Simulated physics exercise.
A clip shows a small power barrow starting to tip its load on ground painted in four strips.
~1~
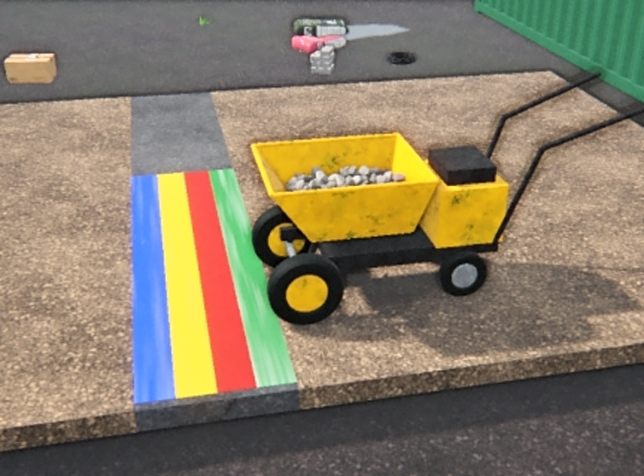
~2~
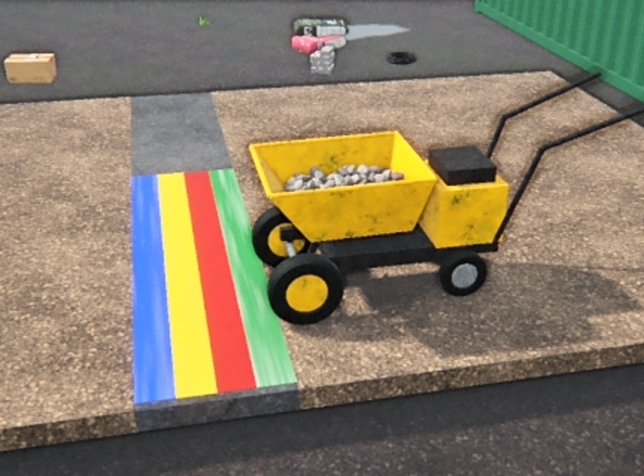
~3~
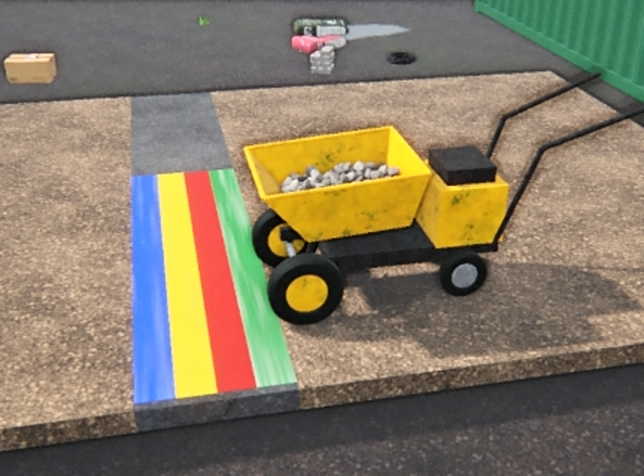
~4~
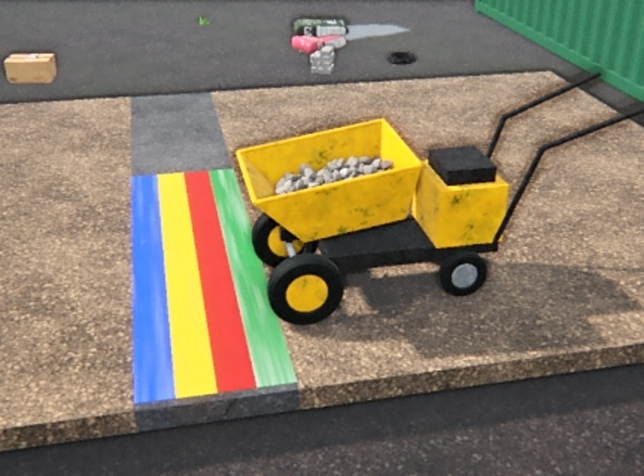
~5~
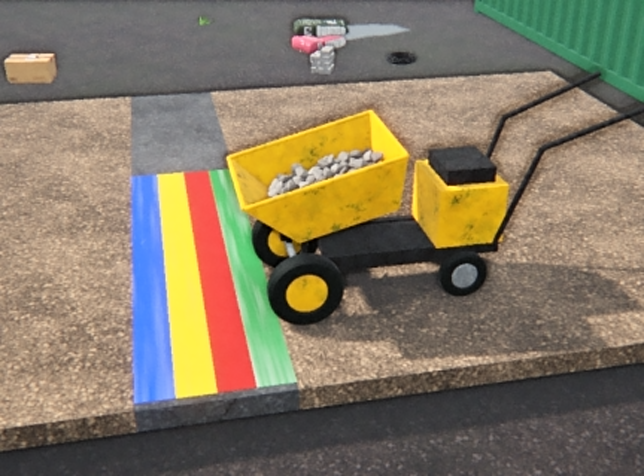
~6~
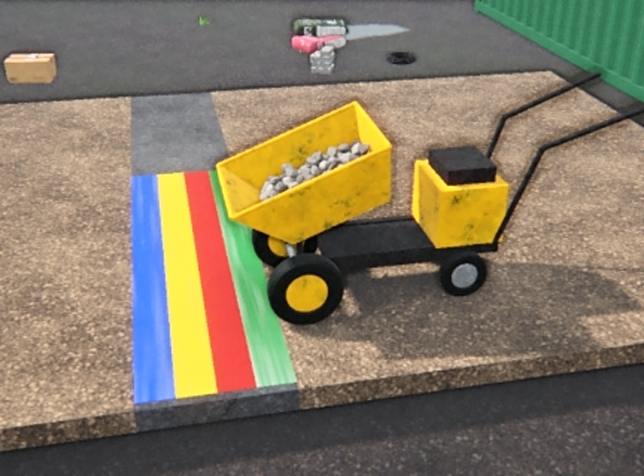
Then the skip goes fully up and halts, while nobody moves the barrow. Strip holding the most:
Blue strip.
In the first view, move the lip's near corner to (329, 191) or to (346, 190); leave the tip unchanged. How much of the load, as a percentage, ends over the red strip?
40 % and 40 %.
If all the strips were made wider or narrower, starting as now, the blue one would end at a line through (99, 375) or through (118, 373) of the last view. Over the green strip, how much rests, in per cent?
Shares: Close to 0 %; close to 0 %.
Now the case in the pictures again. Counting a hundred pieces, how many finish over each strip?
Green strip about 0 per cent, red strip about 0 per cent, yellow strip about 25 per cent, blue strip about 40 per cent.
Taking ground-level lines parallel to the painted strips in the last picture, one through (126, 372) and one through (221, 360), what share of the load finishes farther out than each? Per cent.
20 % and 90 %.
Soon, skip tipped steeply; all in the skip.
A while on, skip tipped right over; most in the skip; a small part over the yellow strip; a small part over the blue strip.
Towards the end, skip tipped right over; about a quarter in the skip; about a quarter over the yellow strip; about a third over the blue strip; about a quarter off the paint.
Finally, skip tipped right over; a small part in the skip; none over the green strip; a stray few over the red strip; about a quarter over the yellow strip; about a third over the blue strip; about a quarter off the paint.
